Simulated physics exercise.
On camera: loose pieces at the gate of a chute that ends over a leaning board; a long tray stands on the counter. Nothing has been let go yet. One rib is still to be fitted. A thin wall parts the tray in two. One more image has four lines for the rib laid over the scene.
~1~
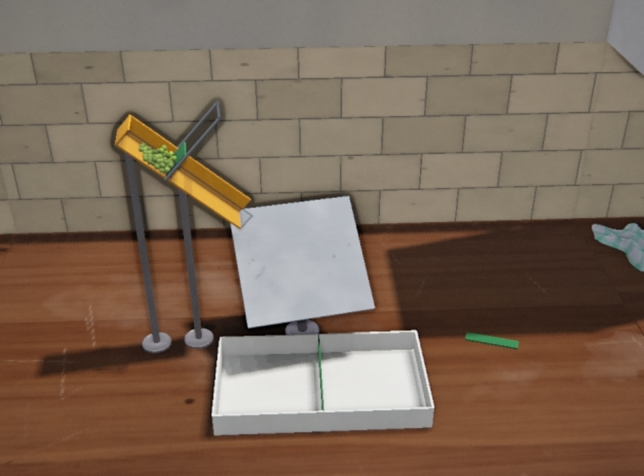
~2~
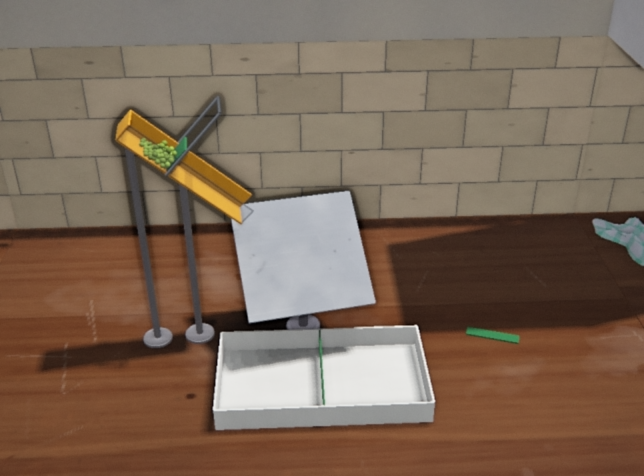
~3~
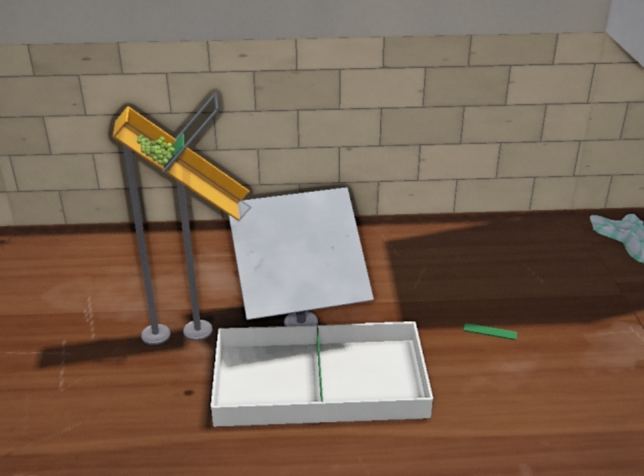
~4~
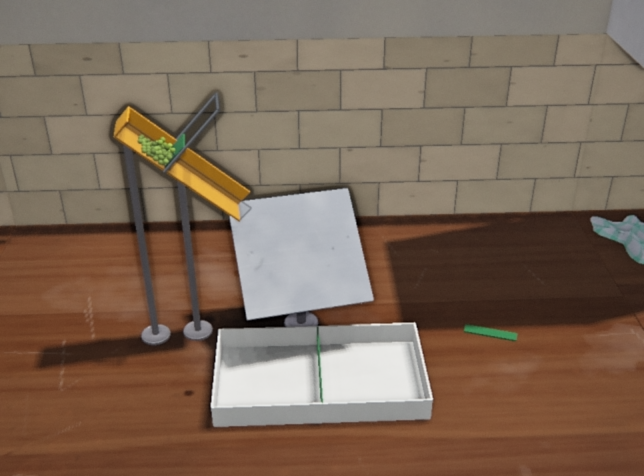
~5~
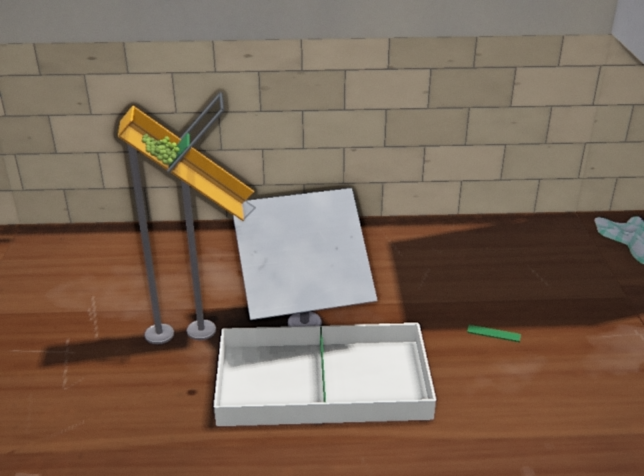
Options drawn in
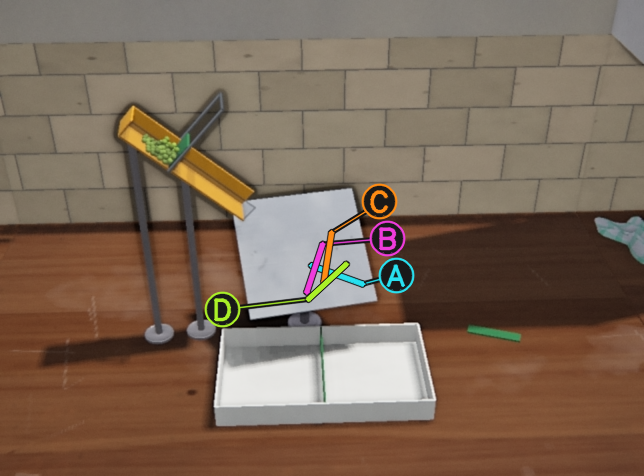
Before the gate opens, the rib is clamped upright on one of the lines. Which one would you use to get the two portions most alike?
I would pick line C.
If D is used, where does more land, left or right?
More lands on the left.
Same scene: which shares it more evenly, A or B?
That would be A.
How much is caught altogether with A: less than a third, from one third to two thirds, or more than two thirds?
Line A gives more than two thirds.
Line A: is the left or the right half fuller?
Right.
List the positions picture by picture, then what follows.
Load behind the gate at (160, 157), dried peas; lip of the chute at (240, 221), sloping fairly steeply, in the first frame.
Middle of the board at (302, 254), tilted fairly steeply; middle of its low edge at (313, 313); of its high edge at (290, 198), in the second frame.
Front corners of the tray at (212, 407) and (432, 398); front end of its middle wall at (323, 403); gate still shut at (181, 143), in the third frame.
Middle of the load at (159, 149); lip at (239, 213), in the fourth frame.
Middle of the load at (163, 148); lip at (242, 213), in the fifth frame.
On the marked copy, line A from (311, 265) to (362, 284); line B from (322, 244) to (306, 292); line C from (331, 232) to (323, 282); line D from (346, 264) to (308, 299).
For line A, of what is caught, about a quarter in the left half, most in the right.
For line B, of what is caught, most in the left half, a small part in the right.
For line C, of what is caught, about half in the left half, about half in the right.
For line D, of what is caught, most in the left half, a small part in the right.
